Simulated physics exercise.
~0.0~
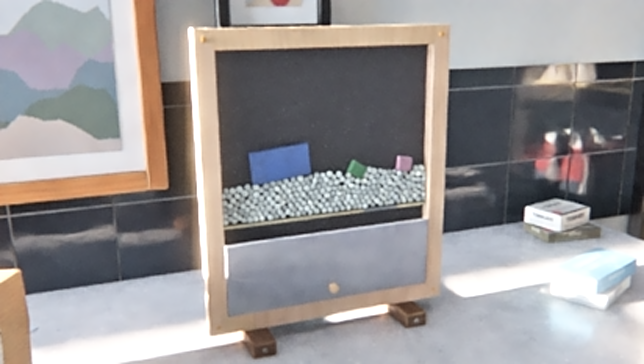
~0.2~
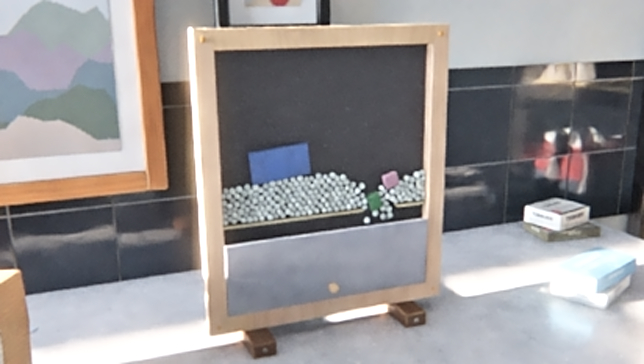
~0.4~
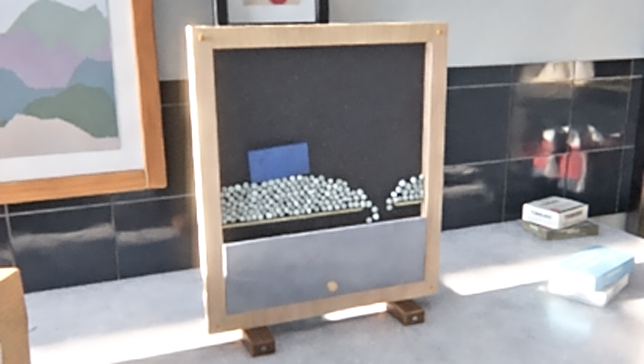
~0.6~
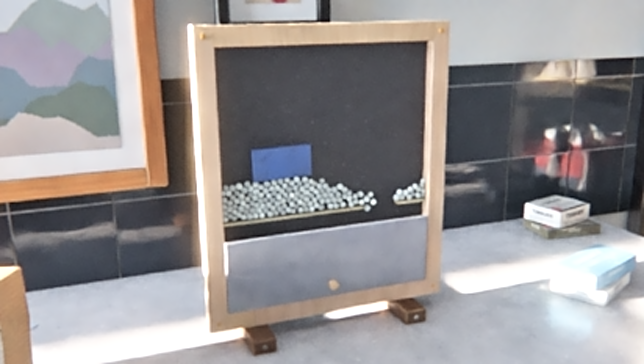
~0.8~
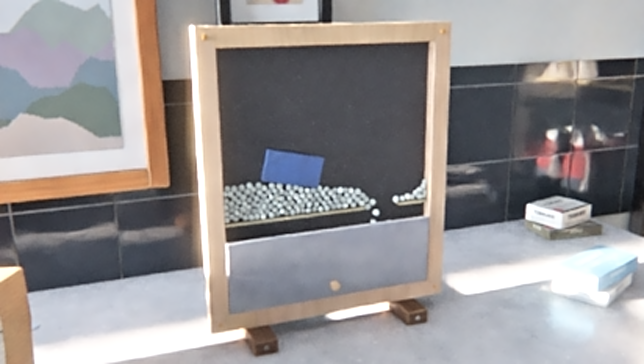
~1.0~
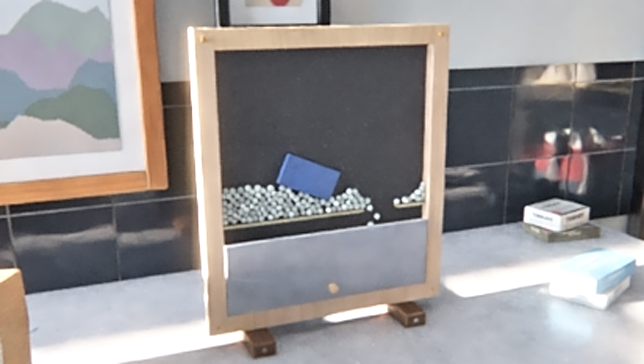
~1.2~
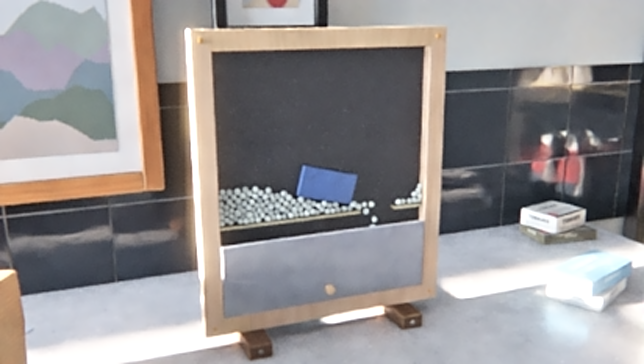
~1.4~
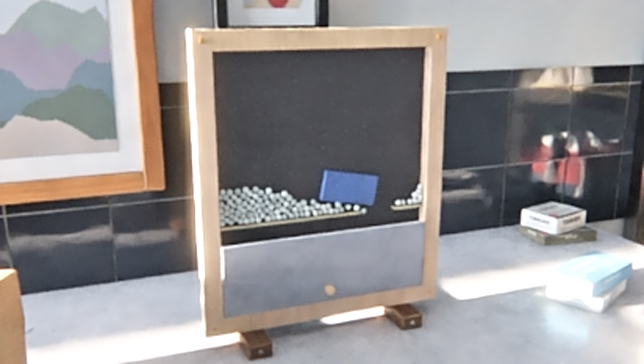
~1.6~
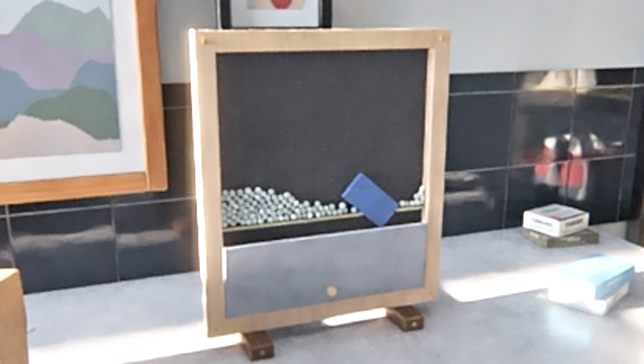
A wood-framed upright box with a dark back and a clear face stands on a pale countertop before black tiles, seen from the front, with a framed picture at left and small boxes at right. White beads fill its middle, with a blue block at left and smaller green and pink blocks at right. Beads drain through a gap right of centre, and the green and pink blocks sink into it and disappear below. More beads drop, and the blue block tips and slides right down the slope. It ends steeply tilted at the gap, with beads left on both sides.
